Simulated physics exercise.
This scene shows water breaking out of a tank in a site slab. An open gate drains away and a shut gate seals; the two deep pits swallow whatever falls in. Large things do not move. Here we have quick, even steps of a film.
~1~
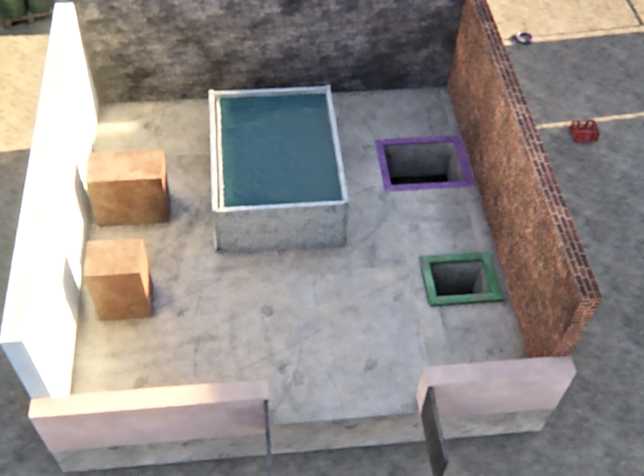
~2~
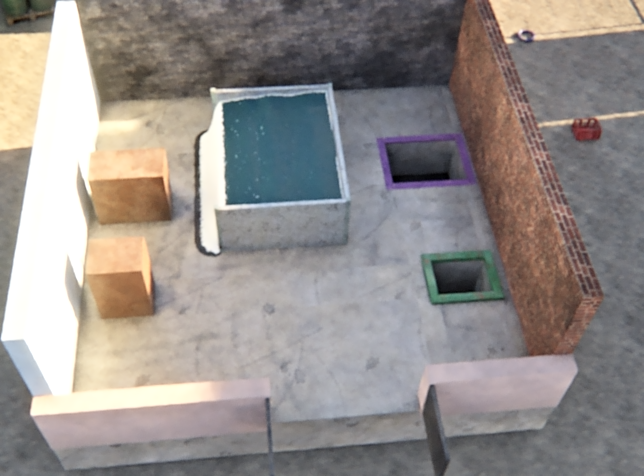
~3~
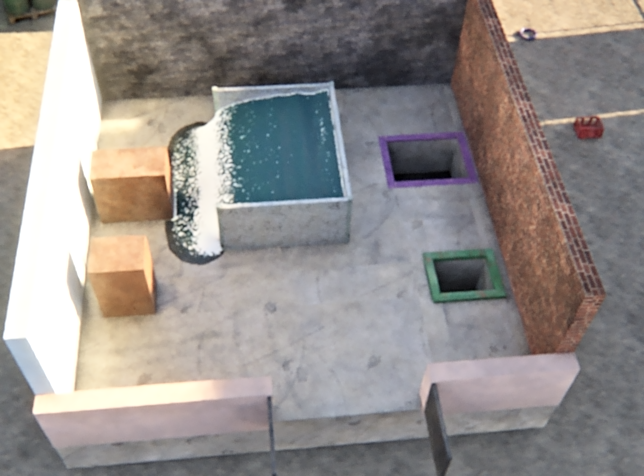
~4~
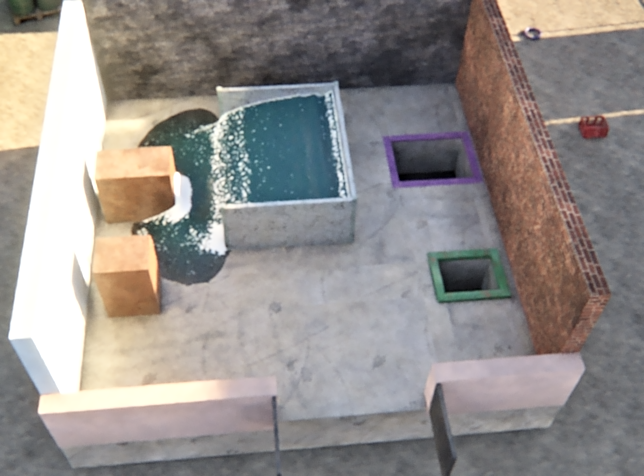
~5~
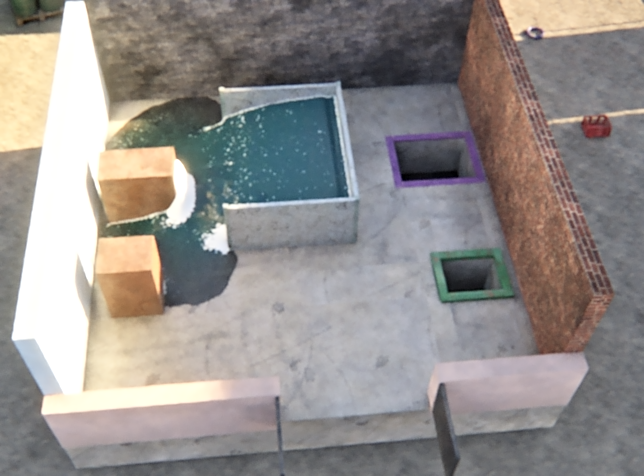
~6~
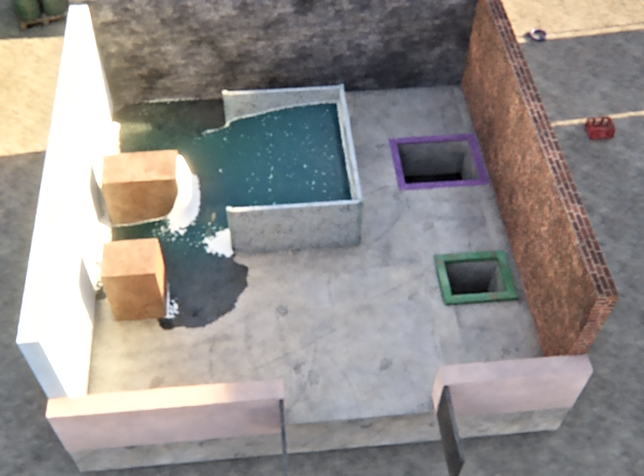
Water bursts from the left side of the tank and spreads around two brown blocks.
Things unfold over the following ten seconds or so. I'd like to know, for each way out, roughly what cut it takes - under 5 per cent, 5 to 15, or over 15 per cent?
The gate takes 5 to 15 per cent. The purple pit takes over 15 per cent. The green pit takes under 5 per cent.
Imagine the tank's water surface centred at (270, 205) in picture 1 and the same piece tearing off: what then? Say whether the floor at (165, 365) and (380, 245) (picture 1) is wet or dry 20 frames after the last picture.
One after the other, they come out submerged and spared.
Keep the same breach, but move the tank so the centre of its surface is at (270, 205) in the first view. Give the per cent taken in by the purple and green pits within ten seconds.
Roughly, in per cent: Purple 20, green 6.
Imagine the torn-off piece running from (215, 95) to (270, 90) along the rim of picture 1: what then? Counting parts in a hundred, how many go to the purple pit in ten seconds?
That would be purple at 30 percent.
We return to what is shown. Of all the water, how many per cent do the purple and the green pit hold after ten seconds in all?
Approximate shares: 20 per cent and 2 per cent.
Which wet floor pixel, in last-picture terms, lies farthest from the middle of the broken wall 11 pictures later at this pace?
The flood front should get to about (86, 423).
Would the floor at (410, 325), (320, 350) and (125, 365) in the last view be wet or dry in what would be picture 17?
Note - in order: Not inundated / not inundated / inundated.
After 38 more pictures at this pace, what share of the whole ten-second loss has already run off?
Close to 45 out of every hundred.
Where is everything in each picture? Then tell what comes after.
The water tank at (275, 148) is whole and still, in the first frame.
The front is at (210, 133), out from the gap at (220, 173), in the second frame.
The front is at (194, 260), out from the gap at (222, 175), in the third frame.
Water pours out at (227, 177) and has run to (173, 275), in the fourth frame.
The front is at a hidden place, out from the gap at (229, 178), in the fifth frame.
The front is at (113, 118), out from the gap at (233, 182), in the sixth frame.
A moment on, water covers 30 % of the floor; the gate 0 %, the purple pit 0 %, the green pit 0 %.
Next, water covers 40 % of the floor; the gate 0 %, the purple pit 0 %, the green pit 0 %.
Then, water covers 70 % of the floor; the gate 1 %, the purple pit 1 %, the green pit 0 %.
Later, water covers 85 % of the floor; the gate 4 %, the purple pit 10 %, the green pit 0 %.
In the end, water covers 100 % of the floor; the gate 8 %, the purple pit 20 %, the green pit 2 %.
